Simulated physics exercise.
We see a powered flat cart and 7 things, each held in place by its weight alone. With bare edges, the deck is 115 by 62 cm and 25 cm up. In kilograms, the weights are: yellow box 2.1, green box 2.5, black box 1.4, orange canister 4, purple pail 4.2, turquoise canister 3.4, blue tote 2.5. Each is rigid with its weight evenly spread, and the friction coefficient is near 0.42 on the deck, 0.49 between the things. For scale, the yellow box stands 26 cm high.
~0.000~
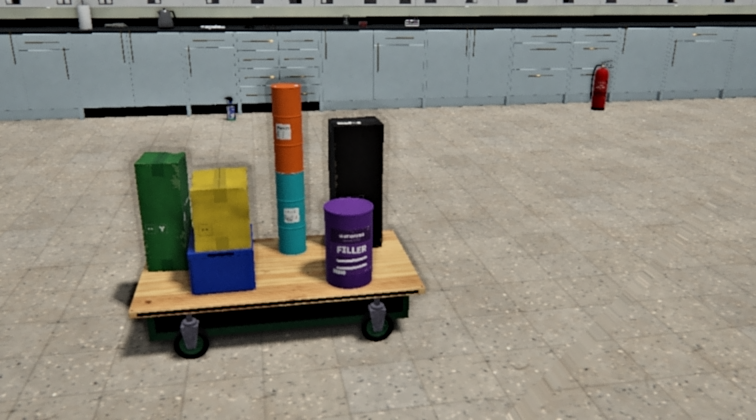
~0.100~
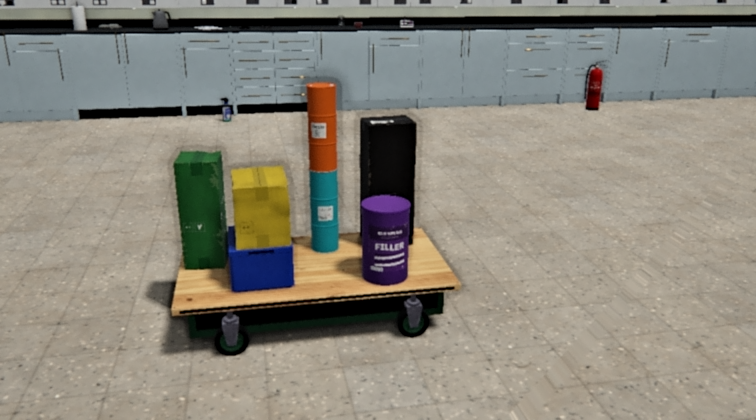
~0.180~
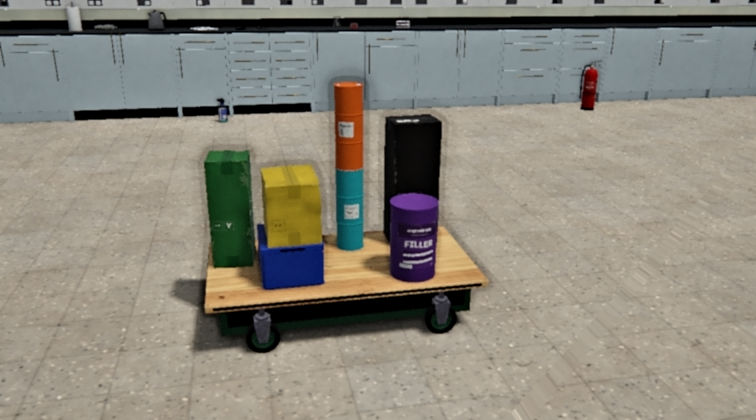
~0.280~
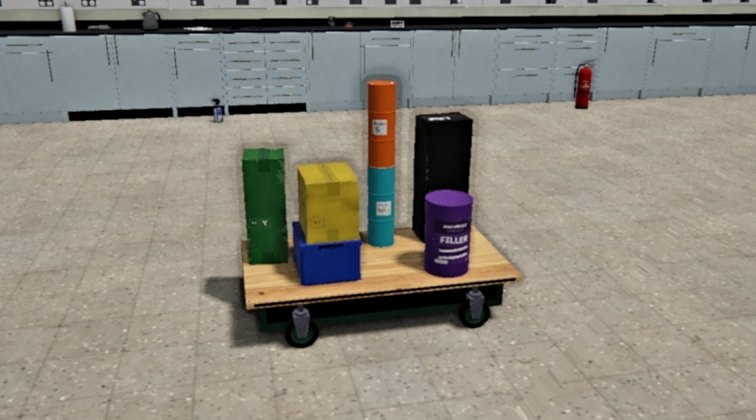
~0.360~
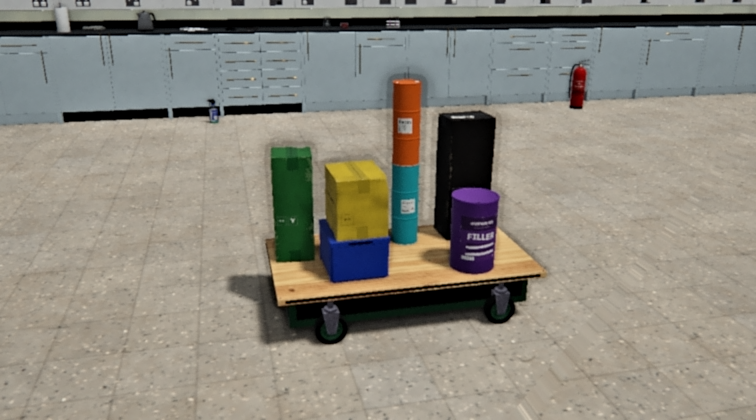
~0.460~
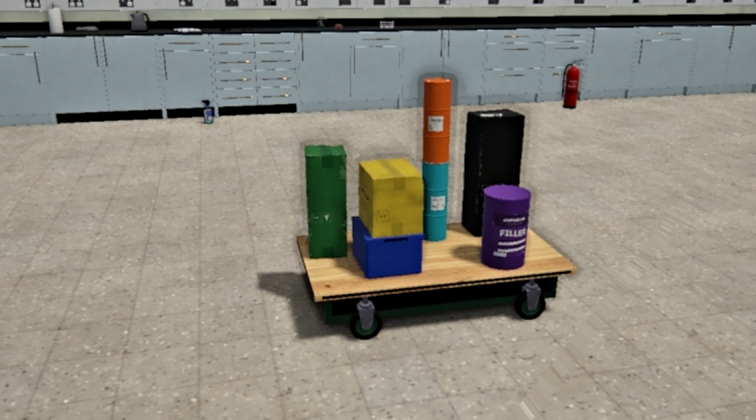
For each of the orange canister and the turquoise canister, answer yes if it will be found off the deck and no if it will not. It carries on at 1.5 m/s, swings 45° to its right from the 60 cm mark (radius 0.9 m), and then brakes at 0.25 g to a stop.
Answers: Orange canister - yes, turquoise canister - yes.
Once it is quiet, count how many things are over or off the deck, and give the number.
That makes 4.
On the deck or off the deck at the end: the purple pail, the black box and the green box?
Once it all settles, the purple pail stays on its surface, the black box leaves its surface and the green box leaves its surface.
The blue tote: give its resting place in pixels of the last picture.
Near (697, 297).
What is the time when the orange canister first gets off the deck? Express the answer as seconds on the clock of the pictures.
I'd put it at some 0.7 s.
Around 0.86 s, cart has run 129 cm, turned 34°; black box and orange canister now off the deck; turquoise canister on its side near (518, 231); purple pail shifted 16 cm.
Around 1.36 s, cart has run 194 cm, turned 45°; turquoise canister now off the deck; green box at 34° to upright; purple pail shifted 15 cm.
Finally (2.2 s), off the deck, green box, black box, orange canister and turquoise canister; not toppled but over 10 cm from the start, purple pail; the other 2 still in place (within 10 cm). In the last view, turquoise canister near (669, 292).
